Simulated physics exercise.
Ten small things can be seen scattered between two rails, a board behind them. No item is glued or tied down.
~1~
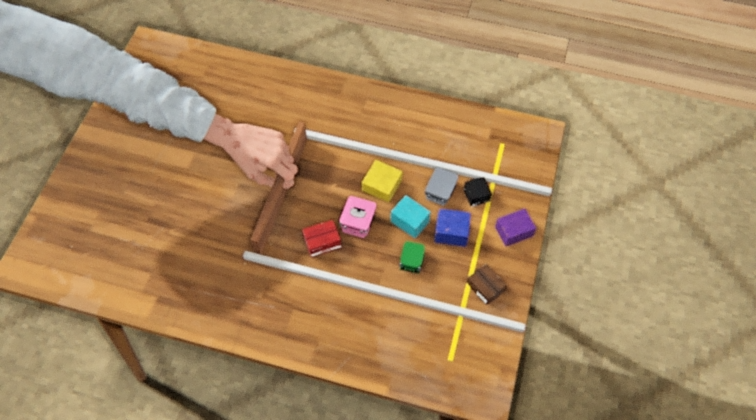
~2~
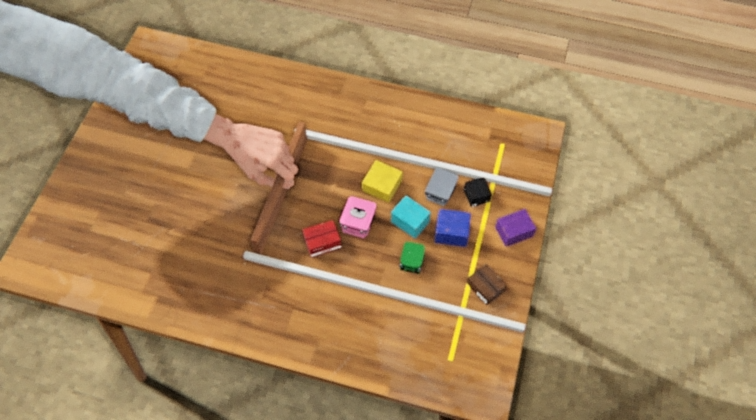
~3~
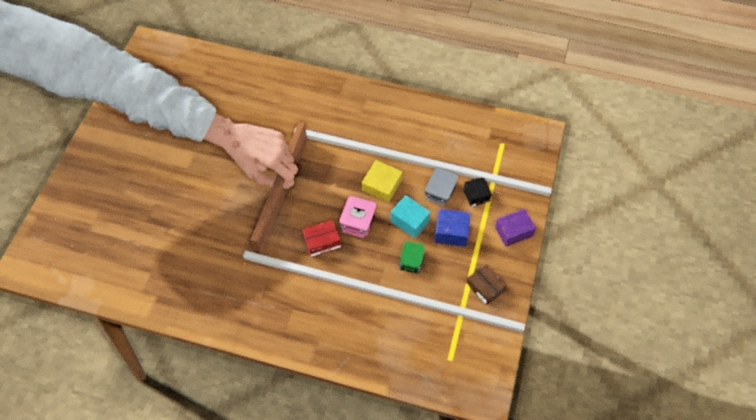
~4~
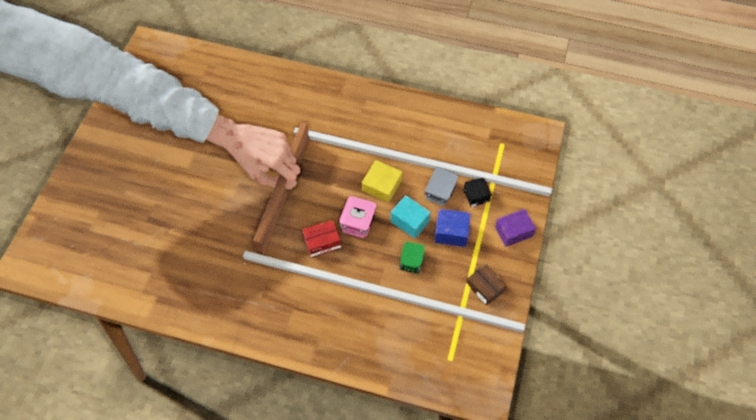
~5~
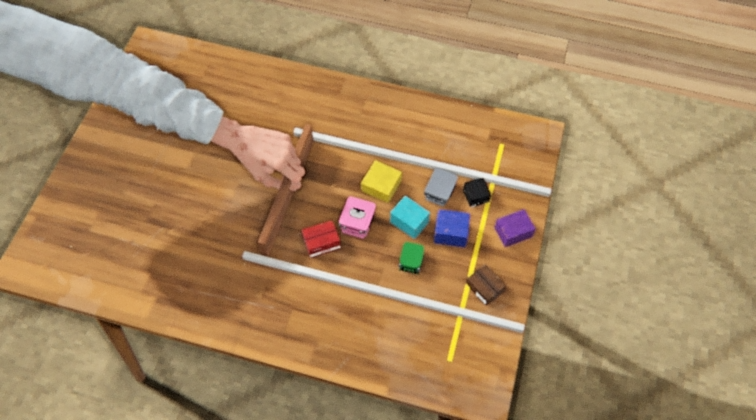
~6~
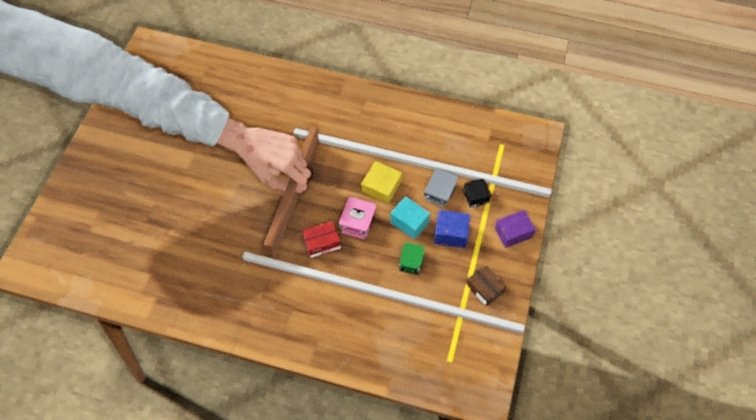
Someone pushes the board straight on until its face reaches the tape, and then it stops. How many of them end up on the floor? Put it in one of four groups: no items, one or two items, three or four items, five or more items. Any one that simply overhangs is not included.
Group: Three or four items.
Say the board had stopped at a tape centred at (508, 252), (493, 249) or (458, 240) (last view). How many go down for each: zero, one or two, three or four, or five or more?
Spot one gives 5 or more, spot two gives three to four, spot three gives just one or two.
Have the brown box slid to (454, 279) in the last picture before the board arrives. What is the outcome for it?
Well, the brown box keeps its place.
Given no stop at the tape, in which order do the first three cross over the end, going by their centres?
It runs the purple block, the blue block, and lastly the black box.
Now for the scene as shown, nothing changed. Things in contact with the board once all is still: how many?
That comes to 3.
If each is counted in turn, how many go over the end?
3.
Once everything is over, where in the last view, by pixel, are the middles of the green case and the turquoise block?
They finish at roughly (510, 278) and (524, 244) respectively.
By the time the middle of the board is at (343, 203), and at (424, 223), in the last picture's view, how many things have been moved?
First 1, after that 9.
Soon after, none off yet; purple block at rest near (515, 229); brown box at rest near (486, 285); black box at rest near (477, 193).
After that, none off yet; purple block displaced a little near (531, 228); brown box at rest near (486, 285); black box displaced about its own width near (498, 201).
In the end, the number that fall off is three or four; gone, blue block, black box and purple block.
